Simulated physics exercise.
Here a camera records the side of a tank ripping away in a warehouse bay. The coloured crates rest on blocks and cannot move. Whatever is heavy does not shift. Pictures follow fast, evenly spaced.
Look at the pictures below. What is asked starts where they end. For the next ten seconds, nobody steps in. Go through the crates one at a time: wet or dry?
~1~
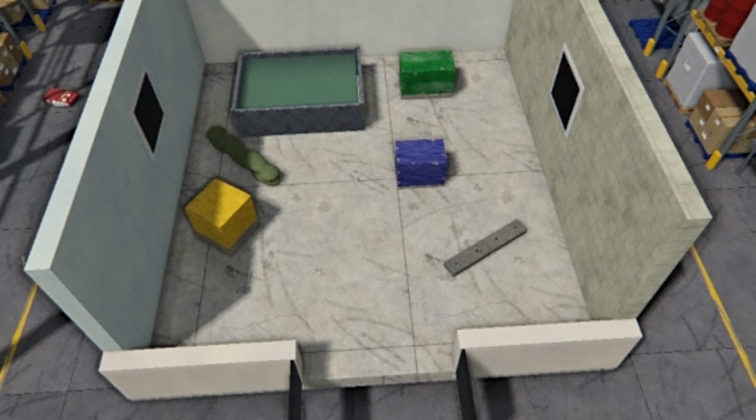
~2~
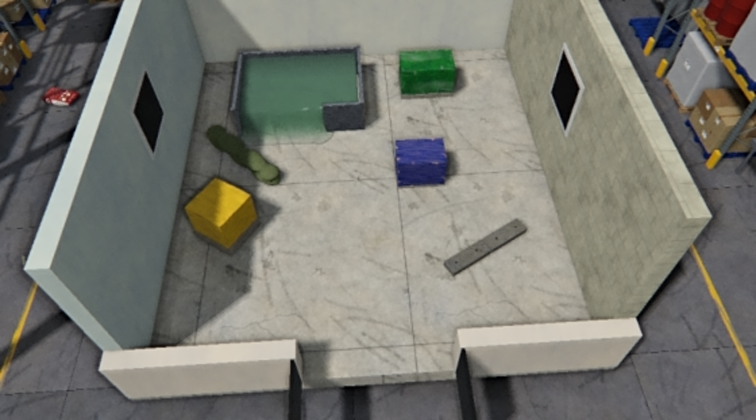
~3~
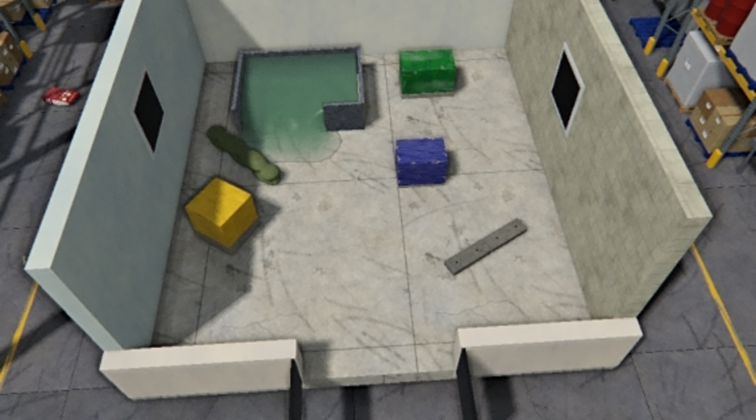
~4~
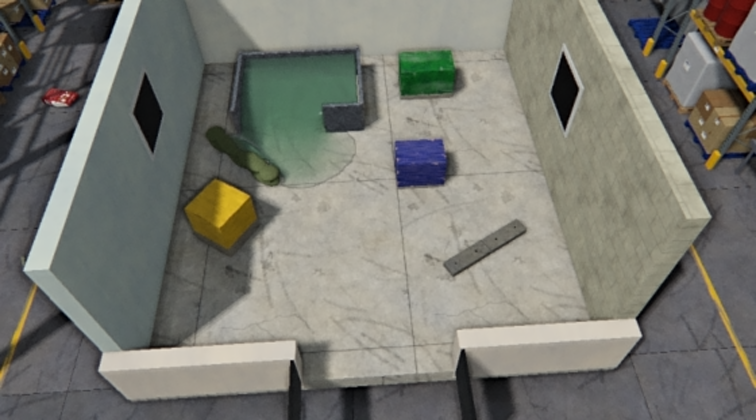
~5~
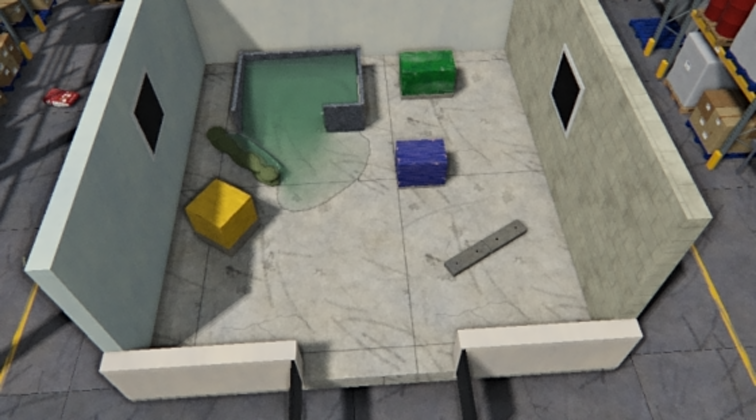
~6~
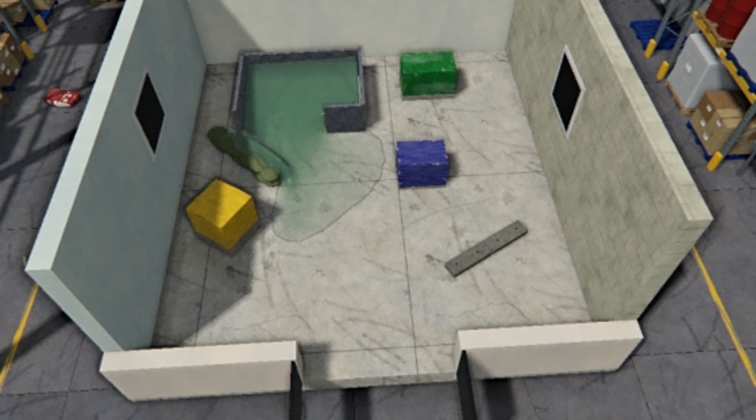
Crate by crate: Green crate dry, blue crate wet, yellow crate dry.
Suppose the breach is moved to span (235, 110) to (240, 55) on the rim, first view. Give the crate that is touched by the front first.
The yellow-painted one comes first.
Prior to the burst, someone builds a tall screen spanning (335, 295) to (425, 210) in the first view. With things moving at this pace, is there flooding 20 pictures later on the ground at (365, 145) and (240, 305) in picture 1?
Reached, reached.
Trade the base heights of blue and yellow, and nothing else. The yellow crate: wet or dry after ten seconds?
As for the yellow crate, it goes under.
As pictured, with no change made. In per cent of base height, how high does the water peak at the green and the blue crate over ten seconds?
Some 60 and 430 % respectively.
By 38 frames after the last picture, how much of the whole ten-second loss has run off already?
Note - share reached: 65 %.
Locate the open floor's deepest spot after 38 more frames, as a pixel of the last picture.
Deepest point: Roughly (251, 152).
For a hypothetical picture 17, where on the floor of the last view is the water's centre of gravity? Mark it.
Near pixel (306, 156).
A moment on, water covers 25 % of the floor; the green crate not reached, the blue crate water round its plinth, the yellow crate water round its plinth.
Next, water covers 50 % of the floor; the green crate not reached, the blue crate water round its plinth, the yellow crate water round its plinth.
Then, water covers 60 % of the floor; the green crate water round its plinth, the blue crate water round its plinth, the yellow crate water round its plinth.
Later, water covers 80 % of the floor; the green crate water round its plinth, the blue crate water round its plinth, the yellow crate water round its plinth.
In the end, water covers 95 % of the floor; the green crate stayed above the water, the blue crate was topped, the yellow crate stayed above the water.
